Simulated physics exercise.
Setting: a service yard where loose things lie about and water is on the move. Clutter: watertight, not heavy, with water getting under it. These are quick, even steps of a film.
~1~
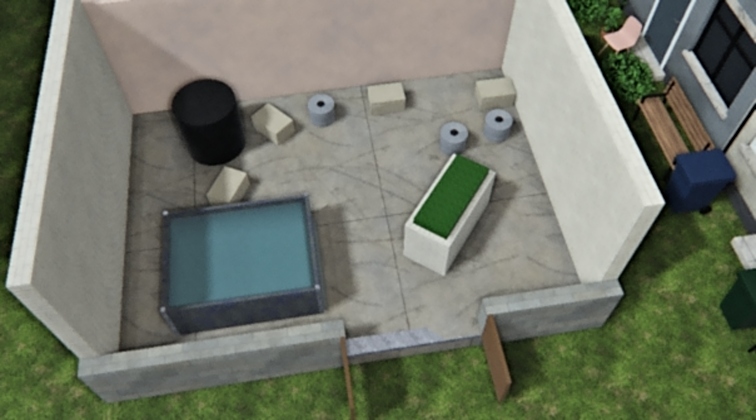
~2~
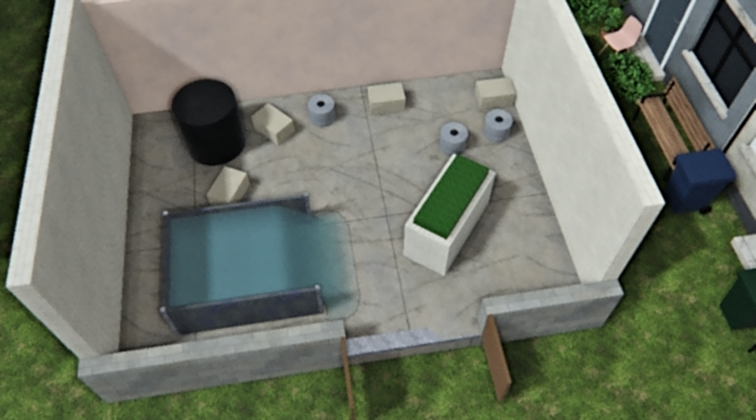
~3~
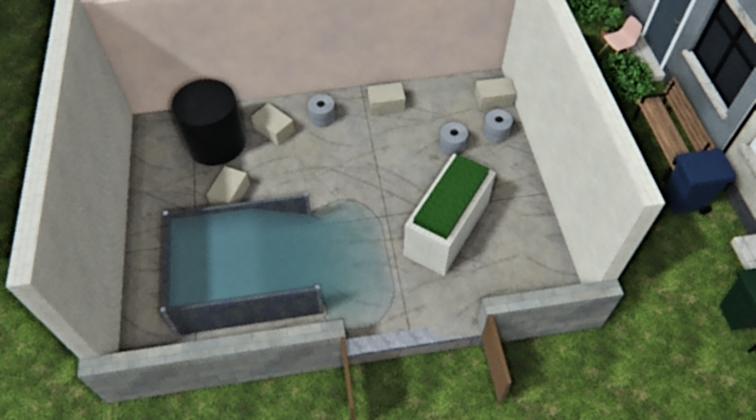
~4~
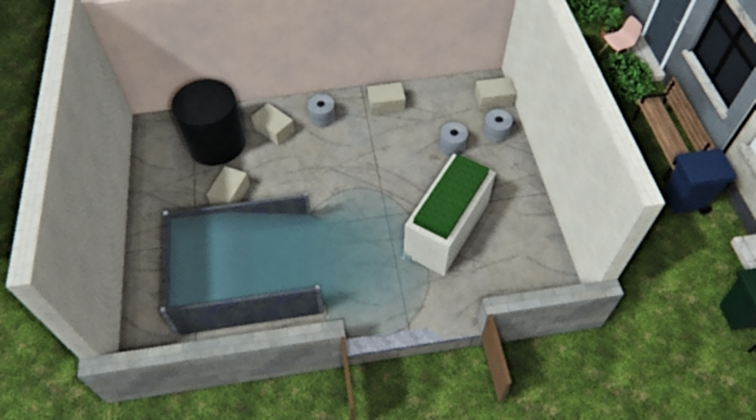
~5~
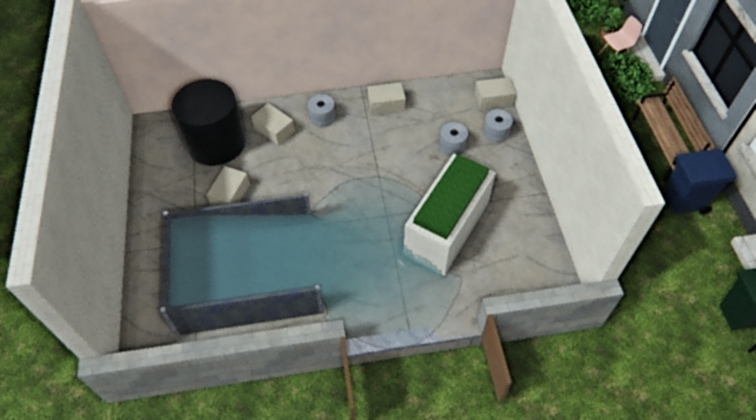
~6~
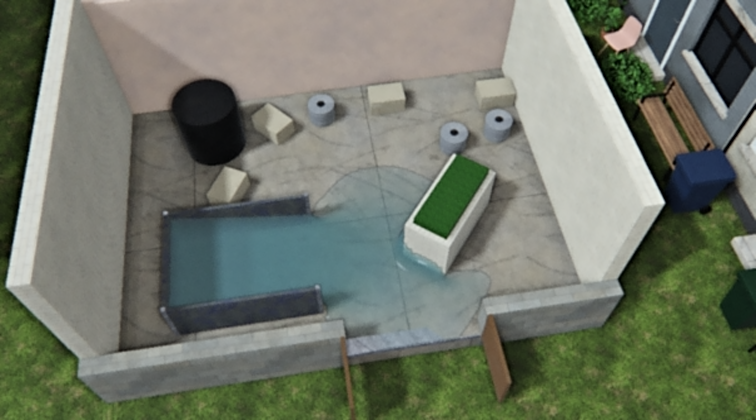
In a walled yard, water pours from an open-sided tank and spreads around a white planter.
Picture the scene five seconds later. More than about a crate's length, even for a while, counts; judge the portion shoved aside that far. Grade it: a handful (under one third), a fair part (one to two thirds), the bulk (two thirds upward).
A fair part.
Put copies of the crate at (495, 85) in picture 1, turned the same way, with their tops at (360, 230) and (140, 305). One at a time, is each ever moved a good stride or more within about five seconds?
Taking them in order, the first one goes the distance and the second one never gets that far.
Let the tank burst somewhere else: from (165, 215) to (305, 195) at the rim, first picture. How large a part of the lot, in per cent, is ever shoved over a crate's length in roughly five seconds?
I'd put it around 100 percent.
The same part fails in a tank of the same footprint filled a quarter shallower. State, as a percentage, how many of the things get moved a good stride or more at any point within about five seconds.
10 per cent or so.
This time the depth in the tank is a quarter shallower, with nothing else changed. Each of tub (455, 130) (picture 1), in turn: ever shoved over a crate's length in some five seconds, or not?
The finding is simple: Carried at least that far.
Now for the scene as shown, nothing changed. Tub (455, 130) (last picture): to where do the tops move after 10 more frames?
Estimated top position: Approximately (461, 66).
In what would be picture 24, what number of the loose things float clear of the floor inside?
Number: 3.
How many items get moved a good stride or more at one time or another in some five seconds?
I make it 4 in total.
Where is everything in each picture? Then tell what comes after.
In the first picture, a crate at (386, 93), on the bottom; a crate at (227, 184) rests on the ground; 0 of 7 have shifted.
In the second picture, a crate at (386, 93), on the bottom; a crate at (227, 184) rests on the ground; 0 of 7 have shifted.
In the third picture, a crate at (386, 93), on the bottom; a crate at (227, 184) rests on the ground; 0 of 7 have shifted.
In the fourth picture, a crate at (386, 93), on the bottom; a crate at (227, 184), on the bottom; 0 of 7 have shifted.
In the fifth picture, a crate at (386, 93), on the bottom; a crate at (227, 184) rests on the ground; 0 of 7 have shifted.
In the sixth picture, a crate at (386, 93), on the bottom; a crate at (227, 184) rests on the ground; 0 of 7 have shifted.
A moment on, 0 of 7 are well off their spots; 0 afloat.
Next, 1 of 7 are well off their spots; 2 afloat.
Later, 2 of 7 are well off their spots; 3 afloat.
In the end, 4 of 7 are well off their spots, and 4 have been at some point; 4 afloat.
